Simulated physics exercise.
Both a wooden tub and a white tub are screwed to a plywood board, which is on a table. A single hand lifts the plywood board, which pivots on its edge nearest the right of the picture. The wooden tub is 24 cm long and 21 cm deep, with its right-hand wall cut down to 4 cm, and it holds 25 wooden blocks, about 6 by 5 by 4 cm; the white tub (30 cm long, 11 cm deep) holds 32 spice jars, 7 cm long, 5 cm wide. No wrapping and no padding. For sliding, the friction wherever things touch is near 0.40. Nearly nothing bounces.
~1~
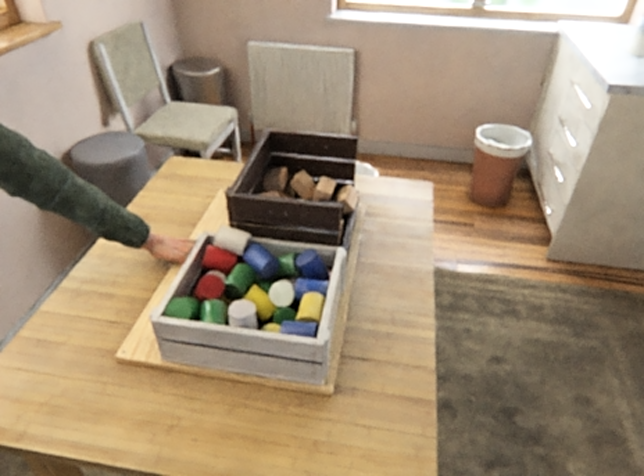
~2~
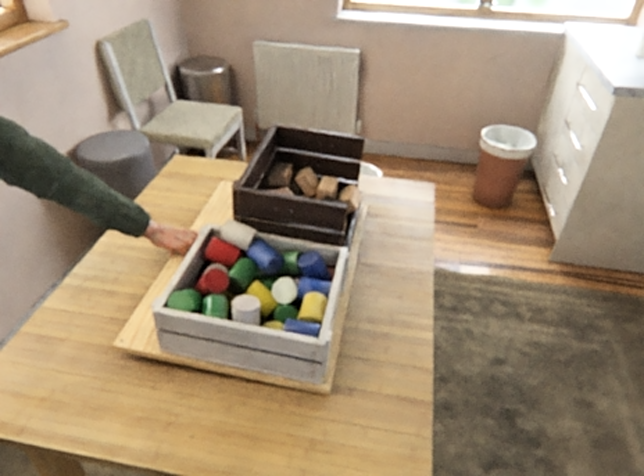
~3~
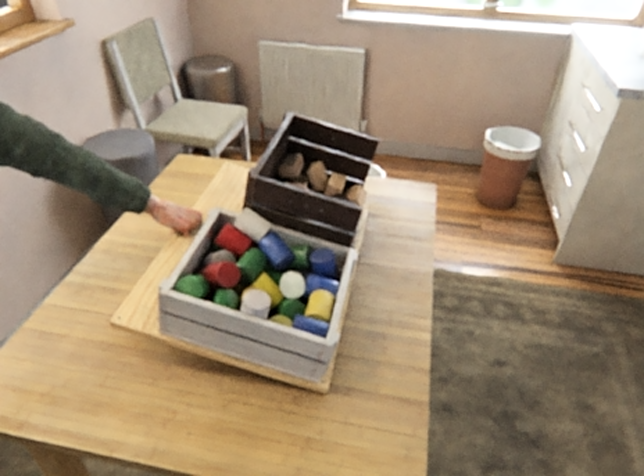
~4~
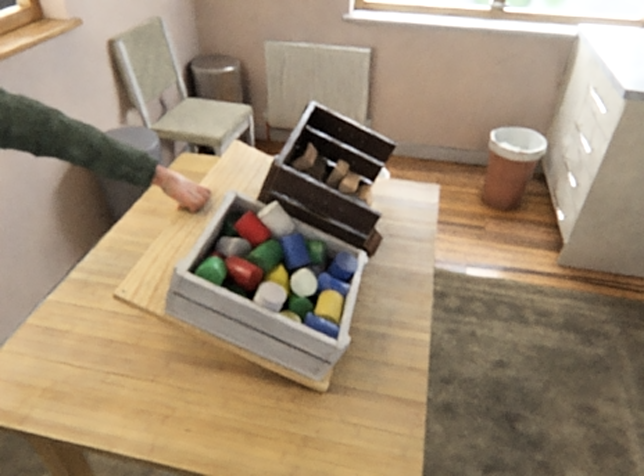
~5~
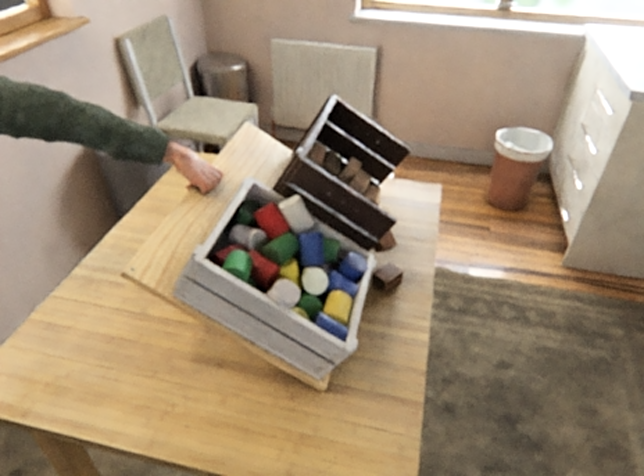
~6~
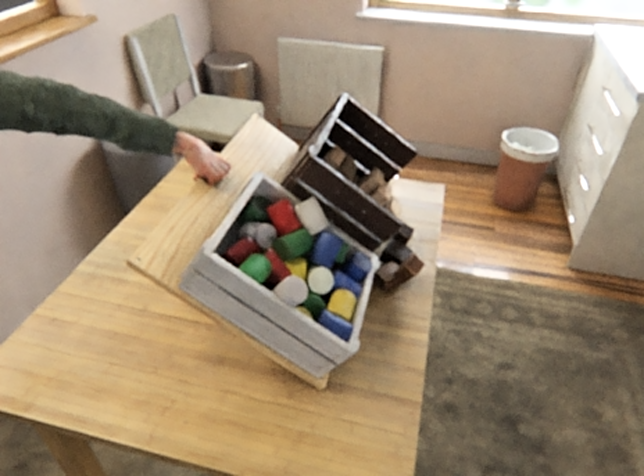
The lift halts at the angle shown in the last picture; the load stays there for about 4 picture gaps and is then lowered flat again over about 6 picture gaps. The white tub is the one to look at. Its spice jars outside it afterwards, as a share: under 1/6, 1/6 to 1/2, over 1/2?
My money is on a spill below a sixth of the load.
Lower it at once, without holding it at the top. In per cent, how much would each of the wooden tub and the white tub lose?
Wooden tub 40%, white tub 0%.
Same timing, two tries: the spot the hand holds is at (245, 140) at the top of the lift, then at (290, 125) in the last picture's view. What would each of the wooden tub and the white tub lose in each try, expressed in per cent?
Loss per try - wooden tub 50 / 50 percent, white tub 20 / 40 percent.
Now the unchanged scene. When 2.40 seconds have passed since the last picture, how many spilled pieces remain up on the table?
I'd put it at close to 8.
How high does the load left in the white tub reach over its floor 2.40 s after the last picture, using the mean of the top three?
About 13 cm.
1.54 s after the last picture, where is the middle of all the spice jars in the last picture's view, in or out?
Centre: Around (268, 293) px.
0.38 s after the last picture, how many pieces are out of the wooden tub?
Estimate for the wooden tub by then: Some 8 out.
Then, 0.38 s after the last picture, tilt 34°; 7 of 25 out of the wooden tub and 0 of 32 out of the white tub.
Then, 0.87 s after the last picture, tilt 34°; 7 of 25 out of the wooden tub and 0 of 32 out of the white tub.
Then, 1.54 s after the last picture, tilt 6°; 7 of 25 out of the wooden tub and 0 of 32 out of the white tub.
Outcome (2.40 s after the last picture), 7 of 25 out of the wooden tub and 0 of 32 out of the white tub. Asked share, 0 of 32, 0 per cent.
